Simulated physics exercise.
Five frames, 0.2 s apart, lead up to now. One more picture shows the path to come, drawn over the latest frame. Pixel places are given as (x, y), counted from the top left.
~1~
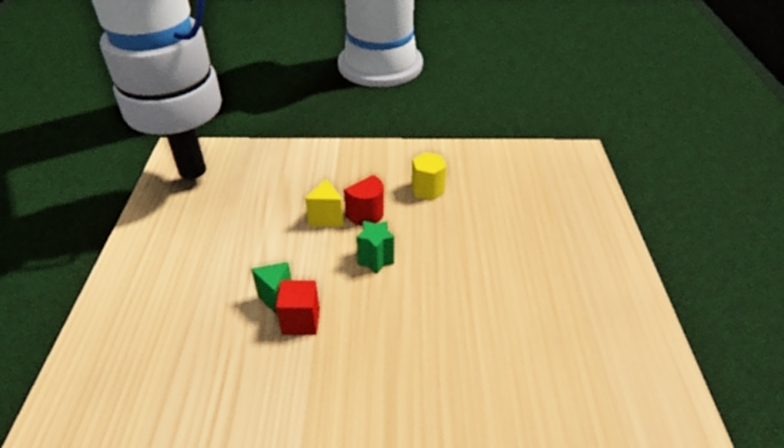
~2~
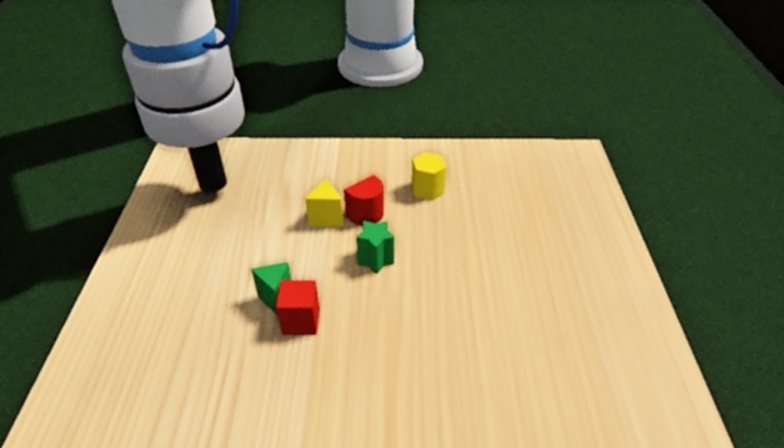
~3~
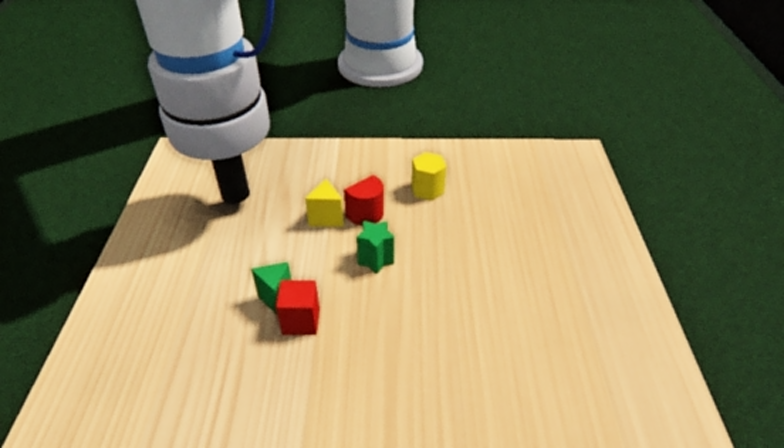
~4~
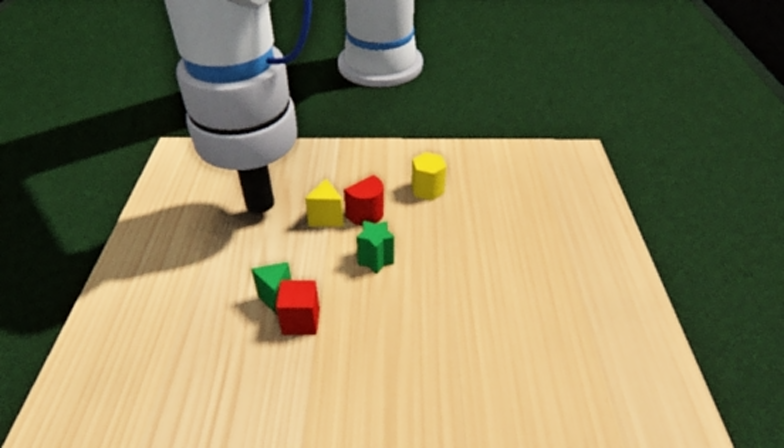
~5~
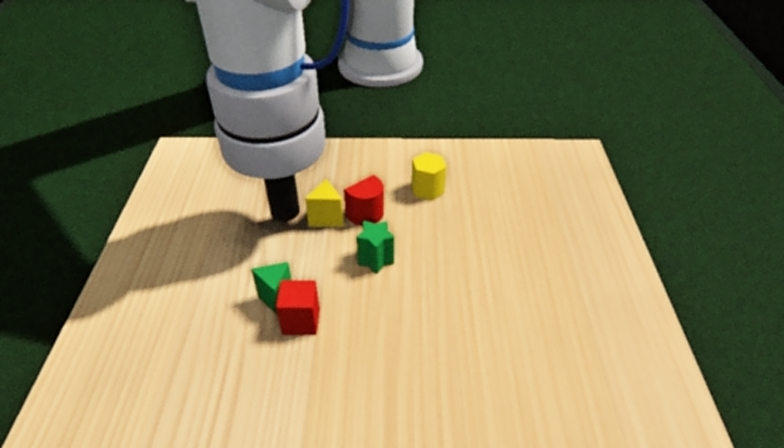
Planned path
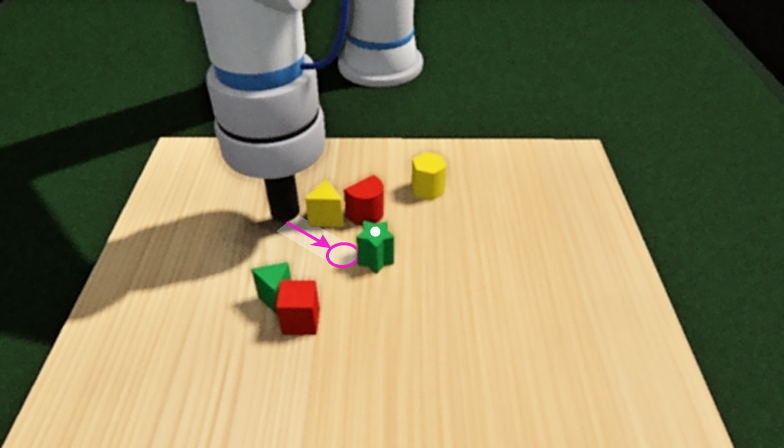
On a pale wooden tabletop, a robot arm moves its black stick steadily rightward near colourful blocks, which all stay still.
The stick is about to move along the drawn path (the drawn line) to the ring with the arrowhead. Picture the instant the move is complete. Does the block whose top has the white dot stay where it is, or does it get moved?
If the stick follows that path, the block whose top has the white dot stays in its place.
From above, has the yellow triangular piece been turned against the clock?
Yes, I think so.
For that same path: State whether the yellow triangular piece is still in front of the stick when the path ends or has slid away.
Fallen away.
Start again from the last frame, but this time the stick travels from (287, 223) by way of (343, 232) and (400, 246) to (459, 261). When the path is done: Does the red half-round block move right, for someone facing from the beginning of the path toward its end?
Answer: No.
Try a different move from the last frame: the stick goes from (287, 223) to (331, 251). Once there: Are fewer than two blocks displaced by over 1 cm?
I believe so.
Path on the board, in a line from (287, 223) to (343, 255); the dot is on the green star.
On the path given first. Halfway along, stick (313, 228); yellow triangular piece (334, 195), turned 50° anticlockwise; red half-round block (371, 184).
At the end, stick (342, 244); yellow triangular piece (336, 198), turned 80° anticlockwise; red half-round block (371, 184); green star in place.
